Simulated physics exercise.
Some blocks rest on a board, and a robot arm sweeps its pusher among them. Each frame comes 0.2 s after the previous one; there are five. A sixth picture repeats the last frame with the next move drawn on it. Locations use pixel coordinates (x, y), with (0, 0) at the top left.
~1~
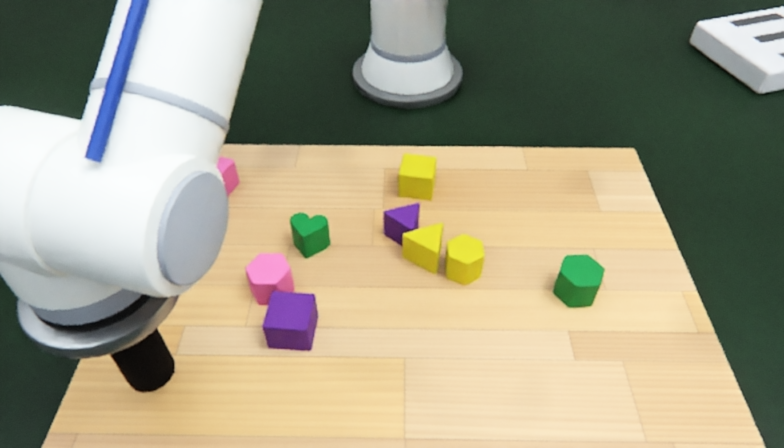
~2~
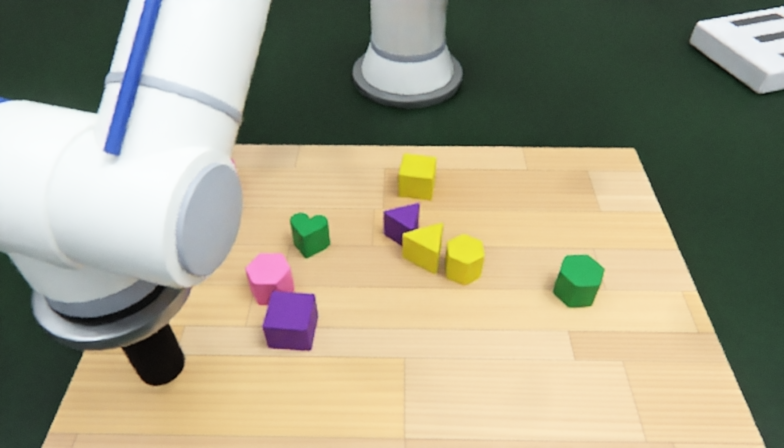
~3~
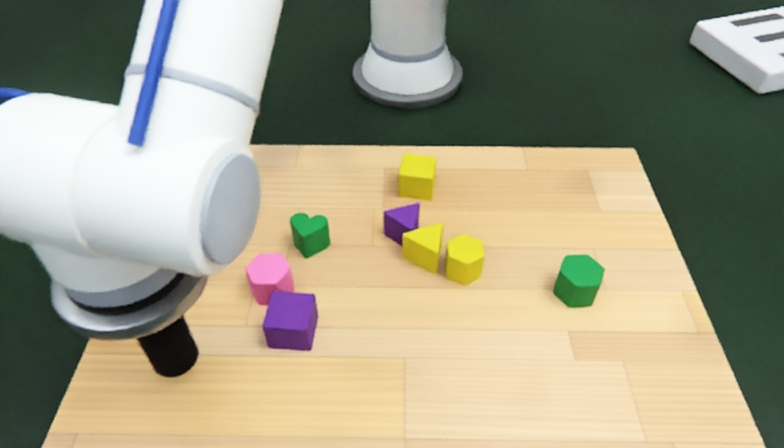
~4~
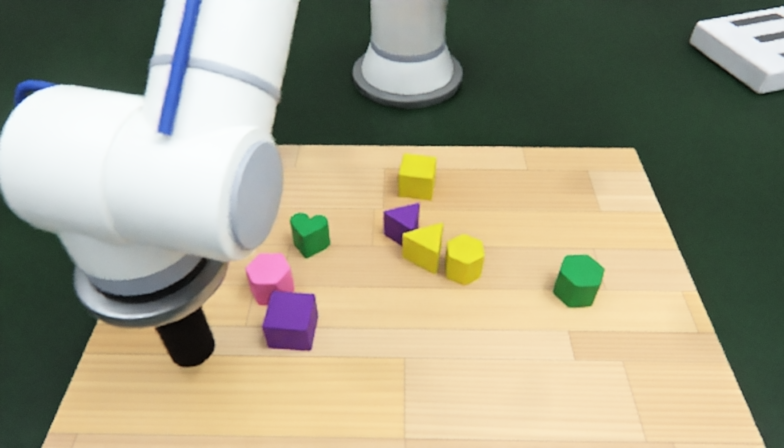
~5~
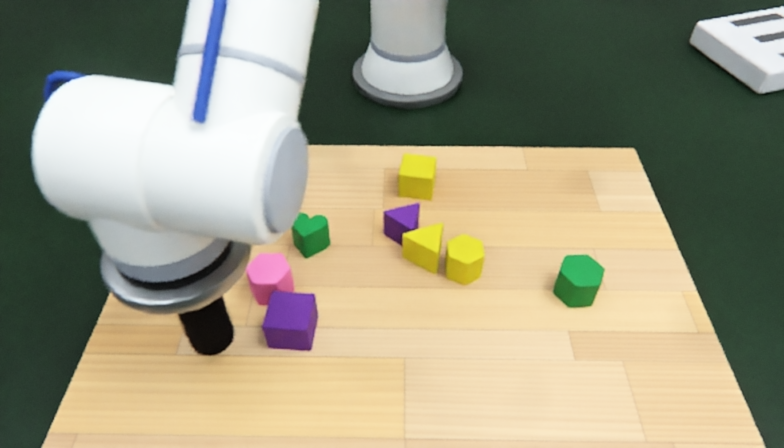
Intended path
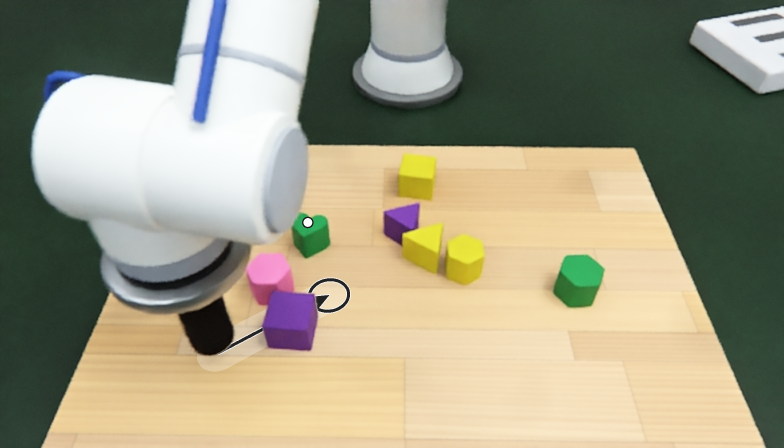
A large white robot arm with a black pusher tip reaches over the left side of a pale wooden board on a dark green surface, seen from above at a slant by a still camera. Pink, purple, green and yellow blocks lie scattered from left of centre to the right, below a white base. The arm glides slowly right and slightly up towards the purple block, touching nothing while every block stays still.
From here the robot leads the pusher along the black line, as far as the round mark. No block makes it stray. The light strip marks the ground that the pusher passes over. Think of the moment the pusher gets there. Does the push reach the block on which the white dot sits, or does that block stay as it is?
It stays.
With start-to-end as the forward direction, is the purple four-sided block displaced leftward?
Final answer: No.
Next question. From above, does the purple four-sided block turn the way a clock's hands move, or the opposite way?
In a top view, it turns clockwise.
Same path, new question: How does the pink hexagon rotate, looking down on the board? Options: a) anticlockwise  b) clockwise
Option a.
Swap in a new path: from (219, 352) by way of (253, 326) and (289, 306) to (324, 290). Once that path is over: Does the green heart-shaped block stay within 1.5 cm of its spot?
It seems so.
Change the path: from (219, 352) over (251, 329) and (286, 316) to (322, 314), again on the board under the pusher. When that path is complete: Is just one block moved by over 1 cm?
Yes, that is how it ends up.
The drawn path runs from (219, 352) to (329, 295); the dot is on the green heart-shaped block.
The first path, step by step. One third of the way, pusher (254, 316); purple four-sided block (298, 307).
Two thirds of the way, pusher (292, 297); pink hexagon (273, 264), turned 25° anticlockwise; purple four-sided block (335, 297), turned 20° clockwise.
At the end, pusher (327, 279); pink hexagon (274, 263), turned 30° anticlockwise; purple four-sided block (359, 294), turned 45° clockwise; green heart-shaped block not moved.
